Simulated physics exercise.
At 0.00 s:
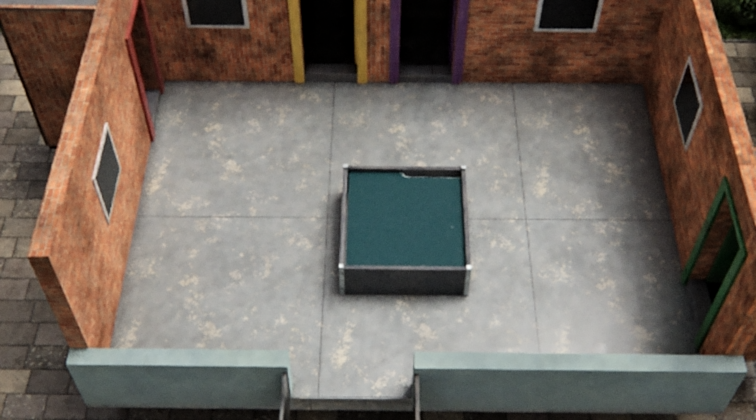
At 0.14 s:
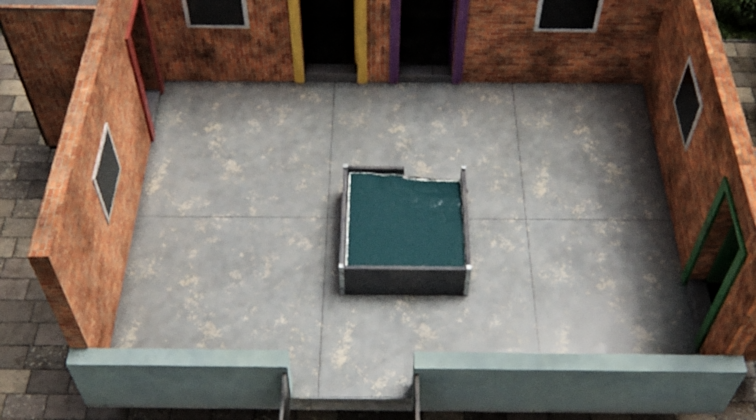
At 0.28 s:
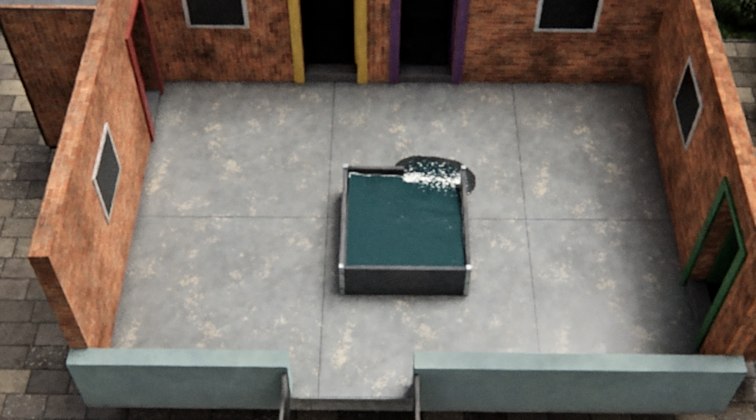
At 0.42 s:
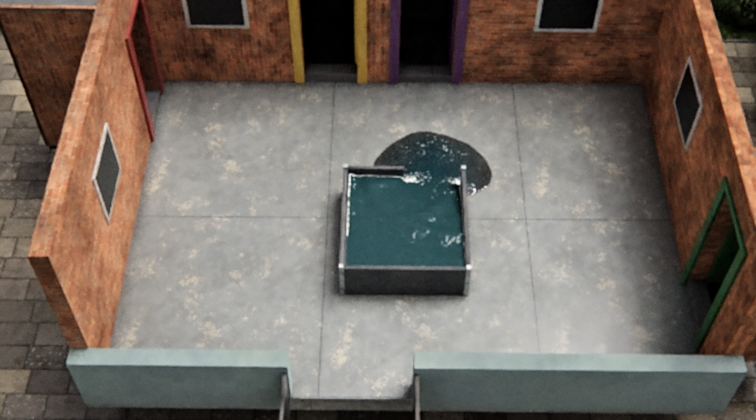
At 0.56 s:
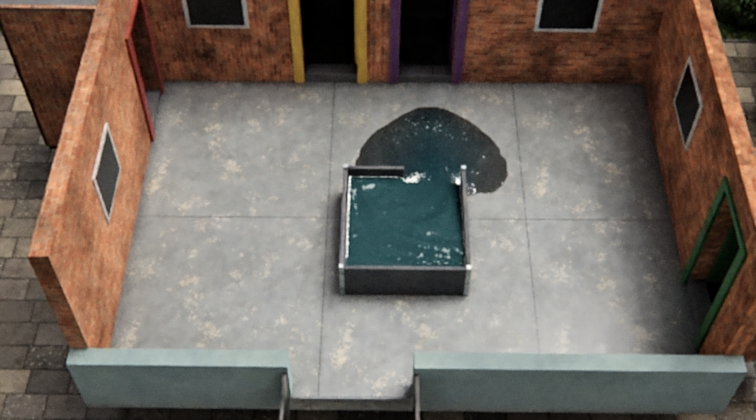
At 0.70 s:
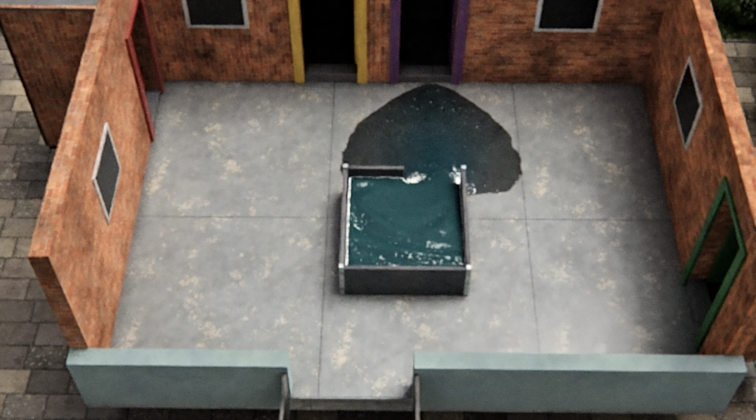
The video shows a square tank of dark water in a brick-walled yard; a section of its far side opens, and water pours out, spreading in a widening dark pool across the grey floor toward the back wall.
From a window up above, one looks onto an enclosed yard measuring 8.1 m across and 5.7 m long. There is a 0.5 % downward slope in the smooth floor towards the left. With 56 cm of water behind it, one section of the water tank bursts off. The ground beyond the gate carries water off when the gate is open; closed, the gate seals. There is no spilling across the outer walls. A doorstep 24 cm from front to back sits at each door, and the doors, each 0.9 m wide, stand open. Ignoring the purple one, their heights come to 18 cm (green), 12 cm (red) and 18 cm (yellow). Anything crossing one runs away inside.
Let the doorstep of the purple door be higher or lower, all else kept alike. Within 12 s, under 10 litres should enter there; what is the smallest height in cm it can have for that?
Around 21 cm.
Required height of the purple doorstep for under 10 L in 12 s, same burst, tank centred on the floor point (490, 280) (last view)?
A height near 12.5 cm.
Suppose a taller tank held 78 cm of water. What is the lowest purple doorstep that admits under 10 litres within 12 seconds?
Roughly 31 cm high.
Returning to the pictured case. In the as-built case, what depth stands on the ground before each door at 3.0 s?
Green door 0 cm, red door 1 cm, purple door 18 cm, yellow door 10 cm.
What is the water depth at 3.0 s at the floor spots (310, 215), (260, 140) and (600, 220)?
About 0, 1 and 0 cm respectively.
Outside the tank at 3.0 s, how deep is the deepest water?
Up to some 21 centimetres, I'd say.
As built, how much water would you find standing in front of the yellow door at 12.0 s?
About 3.0 centimetres.
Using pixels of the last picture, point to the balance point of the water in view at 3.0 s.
(428, 172).
After 1.4 s water covers 15 % of the floor, deepest (28 cm) near (433, 186); 23 cm at the purple door, 6 litres in over its 16 cm doorstep.
After 3.0 s water covers 25 % of the floor, deepest (21 cm) near (635, 96); 18 cm at the purple door, 44 litres in over its 16 cm doorstep.
After 12.0 s water covers 95 % of the floor, deepest (6 cm) near (105, 380); 5 cm at the purple door, 47 litres in over its 16 cm doorstep.
At the purple door as built, the water arrived by 0.8 s and peaked near 26 cm at 2.0 s.
Run again over the same 12 s with other heights there, 21 litres in over 19 cm, 0 litres over 26 cm. The limit of 10 litres is kept from about 21 cm up.
